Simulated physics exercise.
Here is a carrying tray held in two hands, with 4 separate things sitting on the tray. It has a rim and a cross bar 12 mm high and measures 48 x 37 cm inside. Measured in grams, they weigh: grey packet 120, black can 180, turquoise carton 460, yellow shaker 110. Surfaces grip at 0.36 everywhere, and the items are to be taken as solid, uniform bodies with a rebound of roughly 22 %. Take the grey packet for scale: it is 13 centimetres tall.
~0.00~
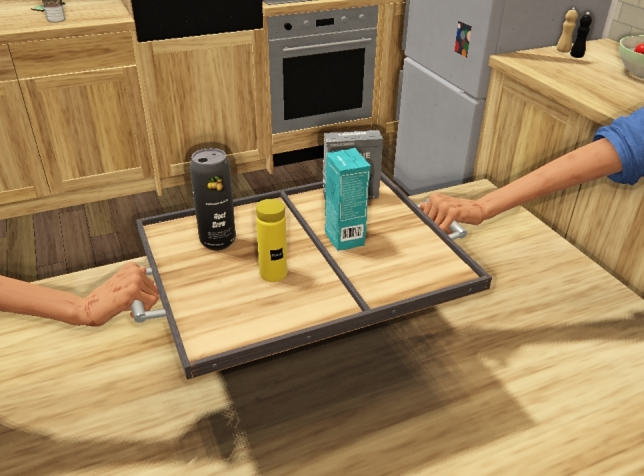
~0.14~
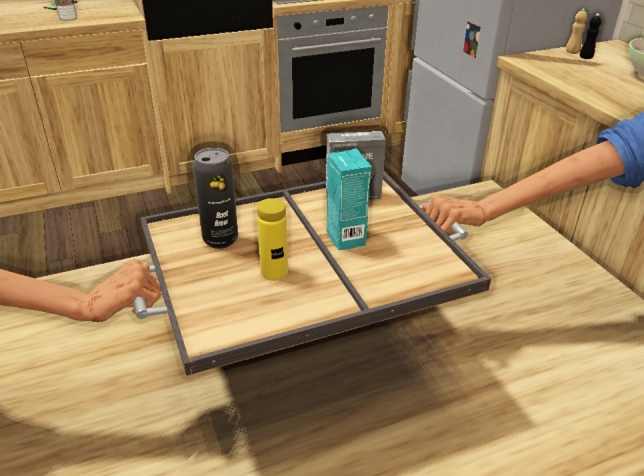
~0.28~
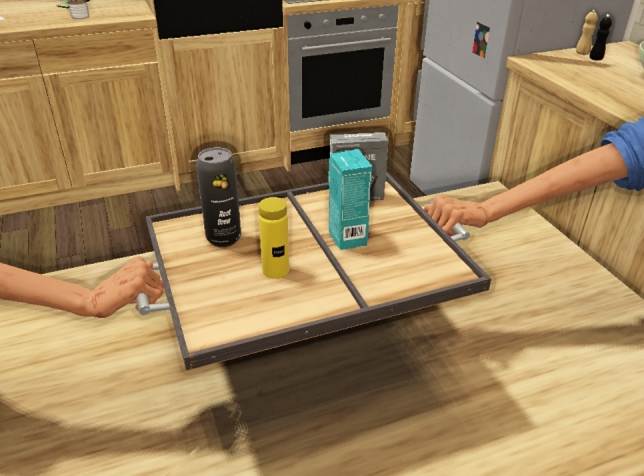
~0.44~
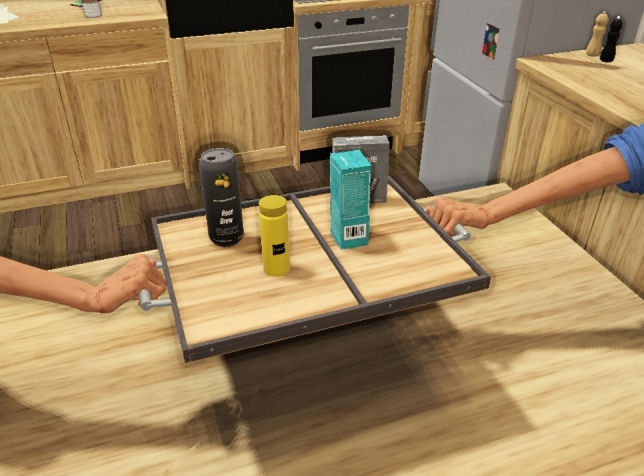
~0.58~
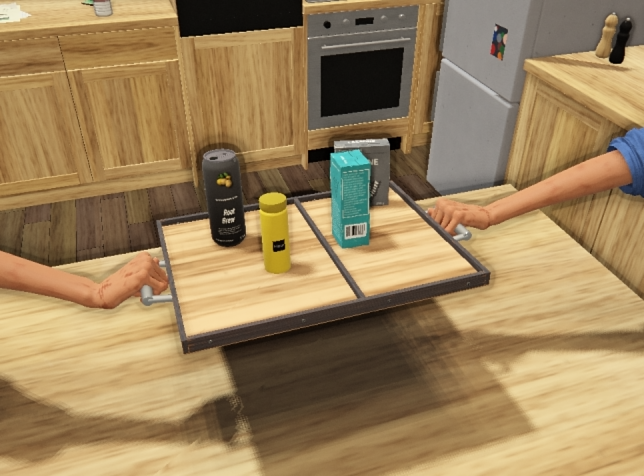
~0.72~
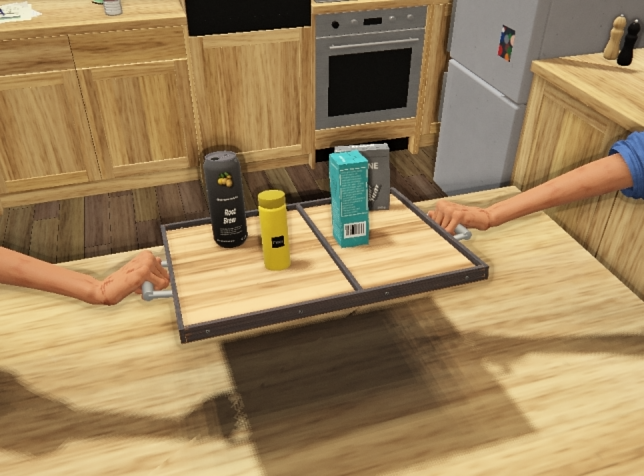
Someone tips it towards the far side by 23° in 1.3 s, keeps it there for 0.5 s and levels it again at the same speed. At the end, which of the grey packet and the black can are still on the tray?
Grey packet: No longer on it; black can: No longer on it.
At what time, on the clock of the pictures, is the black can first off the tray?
At about 1.6 s.
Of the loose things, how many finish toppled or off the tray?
The answer is 4.
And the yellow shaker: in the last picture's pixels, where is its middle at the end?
I'd put it at around (257, 210).
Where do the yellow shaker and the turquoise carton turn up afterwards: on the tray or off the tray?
Well, the yellow shaker is still in bounds, and the turquoise carton is out of bounds.
After 1.52 s, tilt 23°, far edge down; grey packet now off the tray; black can 24° off its base near (222, 201); yellow shaker on its side.
After 2.22 s, tilt 20°, far edge down; black can and turquoise carton now off the tray; yellow shaker on its side.
In the end (3.7 s), off the tray, grey packet, black can and turquoise carton; toppled on the tray, yellow shaker. At the end, from the last picture's camera, grey packet near (351, 261), black can near (217, 251).
